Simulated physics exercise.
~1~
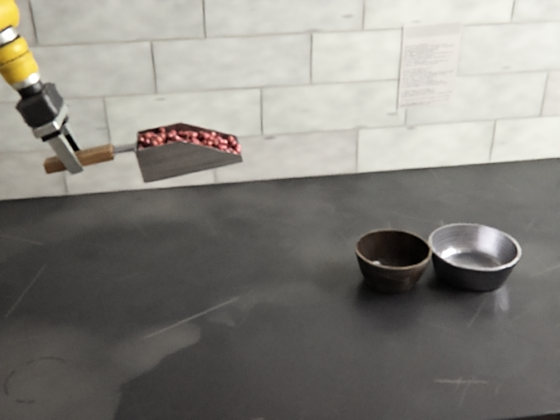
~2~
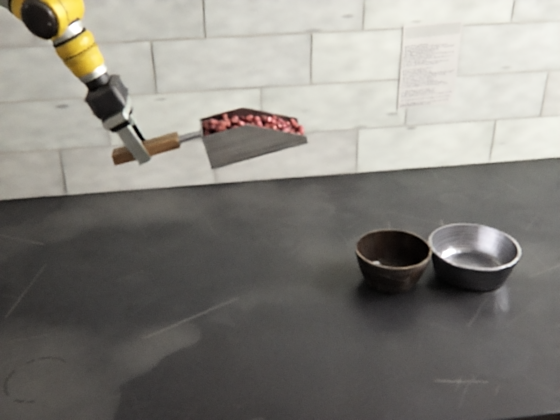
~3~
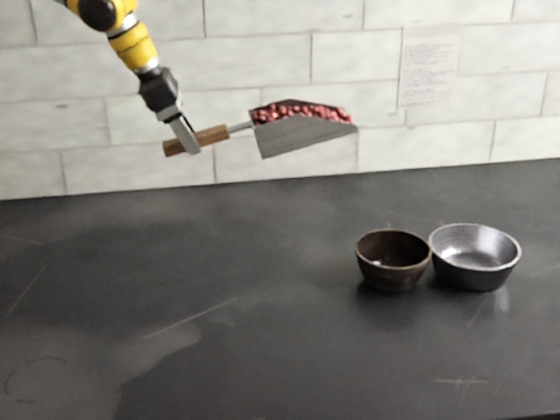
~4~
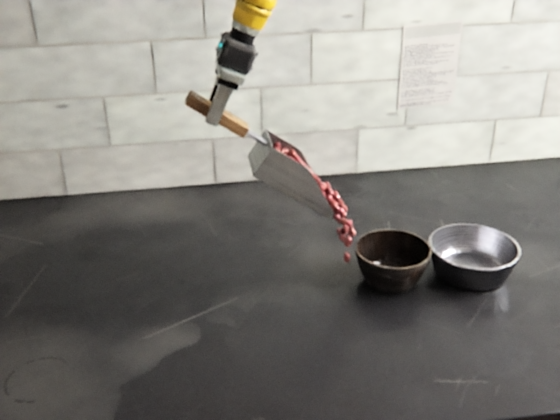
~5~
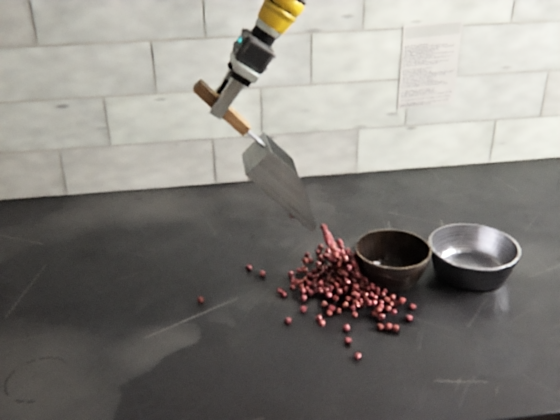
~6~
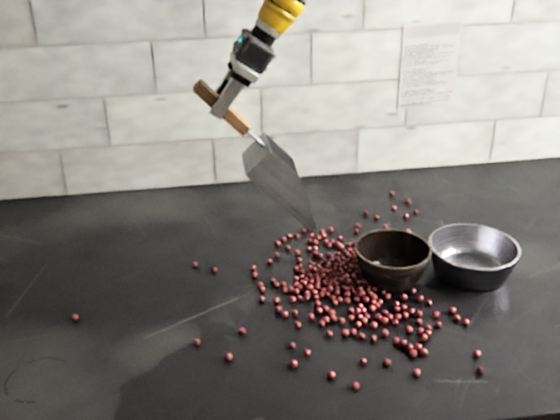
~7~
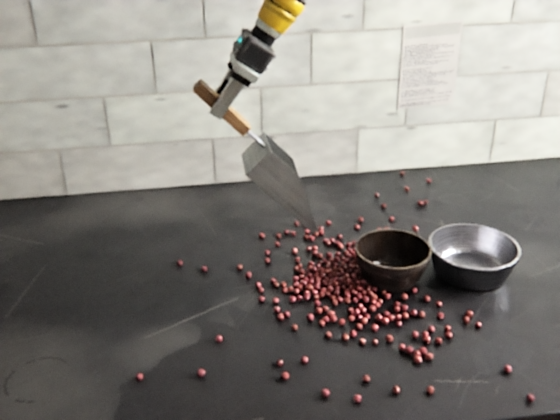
A yellow and black robot arm holds a grey scoop of red beads by its wooden handle, high over the left of a dark tabletop seen from the front, with white brick tiles behind. A dark brown bowl and a shiny grey bowl sit side by side on the right. The arm carries the scoop rightward, then tips it steeply forward before it reaches the bowls. The beads pour down just left of the brown bowl, pile up and scatter widely. The emptied scoop stays tilted and still while all the beads end up outside the bowls.
